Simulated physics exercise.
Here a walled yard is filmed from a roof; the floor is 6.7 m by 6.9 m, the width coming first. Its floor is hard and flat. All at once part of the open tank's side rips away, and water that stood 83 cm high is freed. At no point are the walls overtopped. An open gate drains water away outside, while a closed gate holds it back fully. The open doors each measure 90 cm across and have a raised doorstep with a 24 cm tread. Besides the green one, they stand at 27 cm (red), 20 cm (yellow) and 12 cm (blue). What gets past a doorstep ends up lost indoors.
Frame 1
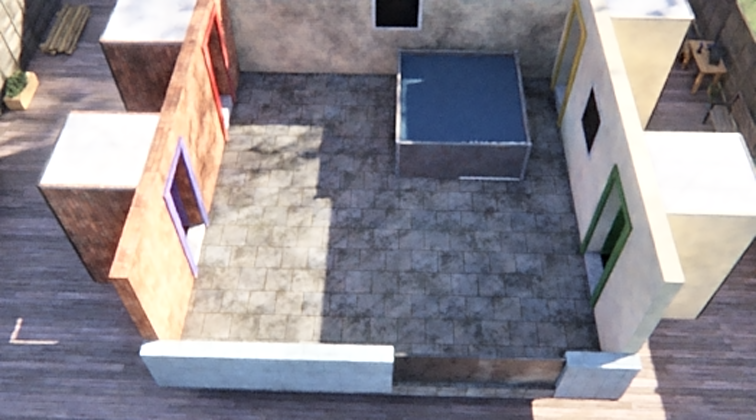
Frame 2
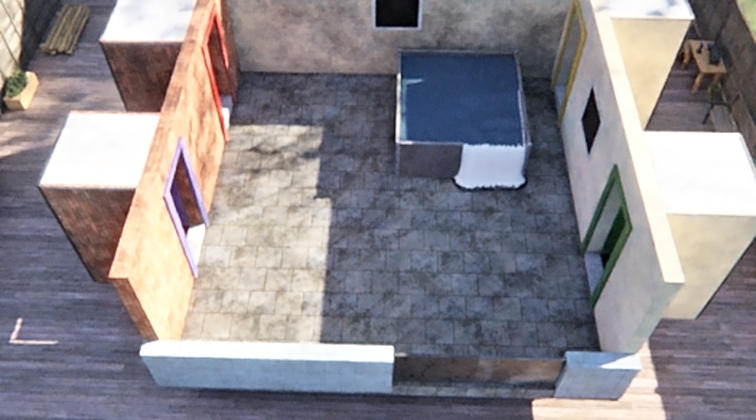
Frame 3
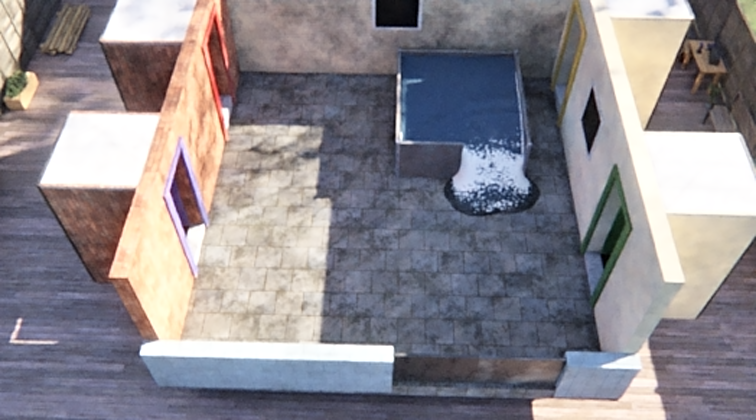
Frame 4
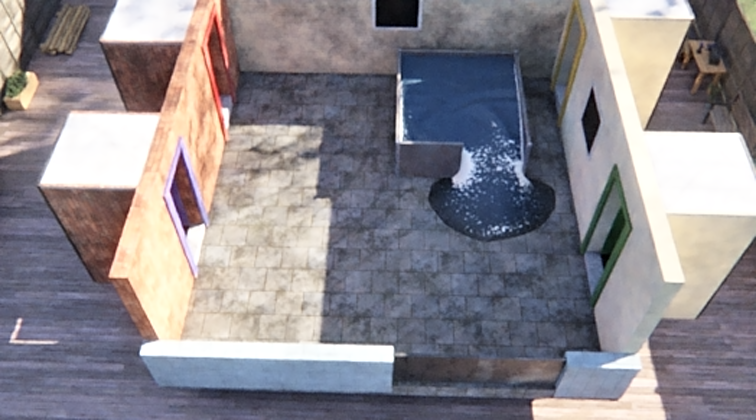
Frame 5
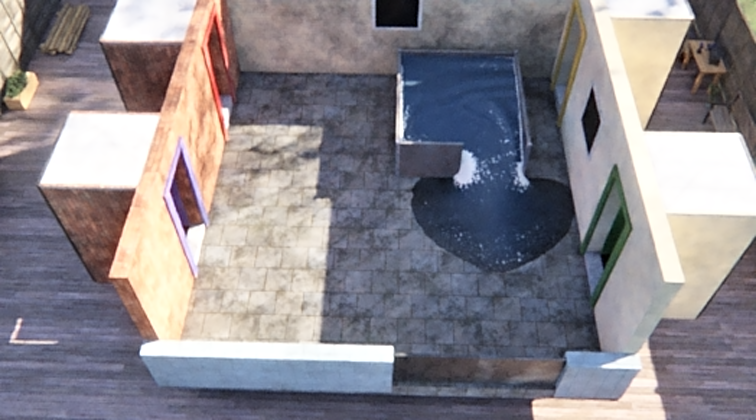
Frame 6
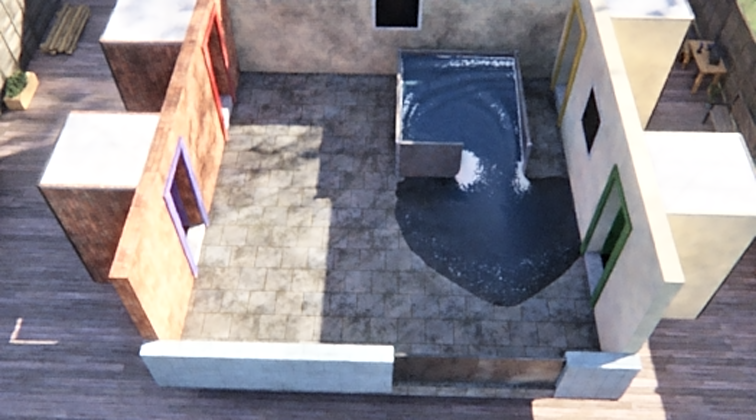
Walled yard seen from above, with an open tank's front side breaking away and water gushing out, spreading across the paved floor.
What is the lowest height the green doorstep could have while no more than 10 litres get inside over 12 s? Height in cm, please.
23 cm.
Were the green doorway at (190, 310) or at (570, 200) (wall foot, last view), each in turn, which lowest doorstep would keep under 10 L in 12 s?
In turn: Roughly 25 cm, roughly 15 cm.
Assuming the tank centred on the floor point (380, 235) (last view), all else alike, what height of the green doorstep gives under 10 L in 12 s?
Near 20 cm.
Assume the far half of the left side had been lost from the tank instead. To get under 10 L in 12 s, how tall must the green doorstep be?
With that break, close to 15 cm.
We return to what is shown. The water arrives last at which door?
Last in order comes the red door.
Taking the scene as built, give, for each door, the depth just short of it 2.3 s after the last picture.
Depths in cm: Green 18, red 0, yellow 0, blue 0.
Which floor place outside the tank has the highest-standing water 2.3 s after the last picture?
Around (581, 376).
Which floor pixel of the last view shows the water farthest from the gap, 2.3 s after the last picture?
The farthest wet point is roughly at (175, 365) in the last view.
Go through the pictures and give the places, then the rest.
The open tank at (460, 98) is whole and still, 83 cm deep; the green door at (603, 244) is dry, in the first picture.
The front is at (465, 188), 0.3 m from the gap at (491, 167); 0.2 m2 of floor is wet, 83 cm left at the back, in the second picture.
The gap is at (491, 168), the front 0.9 m out at (469, 211); the back of the open tank holds 83 cm, in the third picture.
Water pours out at (491, 168) and has run 1.4 m, to (474, 235); about 10 cm deep outside, 83 cm at the back, in the fourth picture.
The gap is at (491, 168), the front 2.1 m out at (487, 267); the back of the open tank holds 83 cm, in the fifth picture.
The gap is at (491, 168), the front 2.7 m out at (497, 300); the back of the open tank holds 77 cm; 0.4 m in a straight line remain to the green door at (603, 244), in the sixth picture.
Then, 0.7 s after the last picture water covers 35 % of the floor, deepest (46 cm) near (605, 377); 24 cm at the green door, 0 litres in over its 14 cm doorstep.
Then, 2.3 s after the last picture water covers 45 % of the floor, deepest (42 cm) near (581, 376); 18 cm at the green door, 37 litres in over its 14 cm doorstep.
Then, 11.3 s after the last picture water covers 100 % of the floor, deepest (20 cm) near (542, 79); 9 cm at the green door, 115 litres in over its 14 cm doorstep.
At the green door as built, the water peaked near 24 cm, 0.7 s after the last picture.
Run again over the same 12 s with other heights there, 34 litres in over 19.5 cm, 2 litres over 26.5 cm. The limit of 10 litres is kept from about 23 cm up.
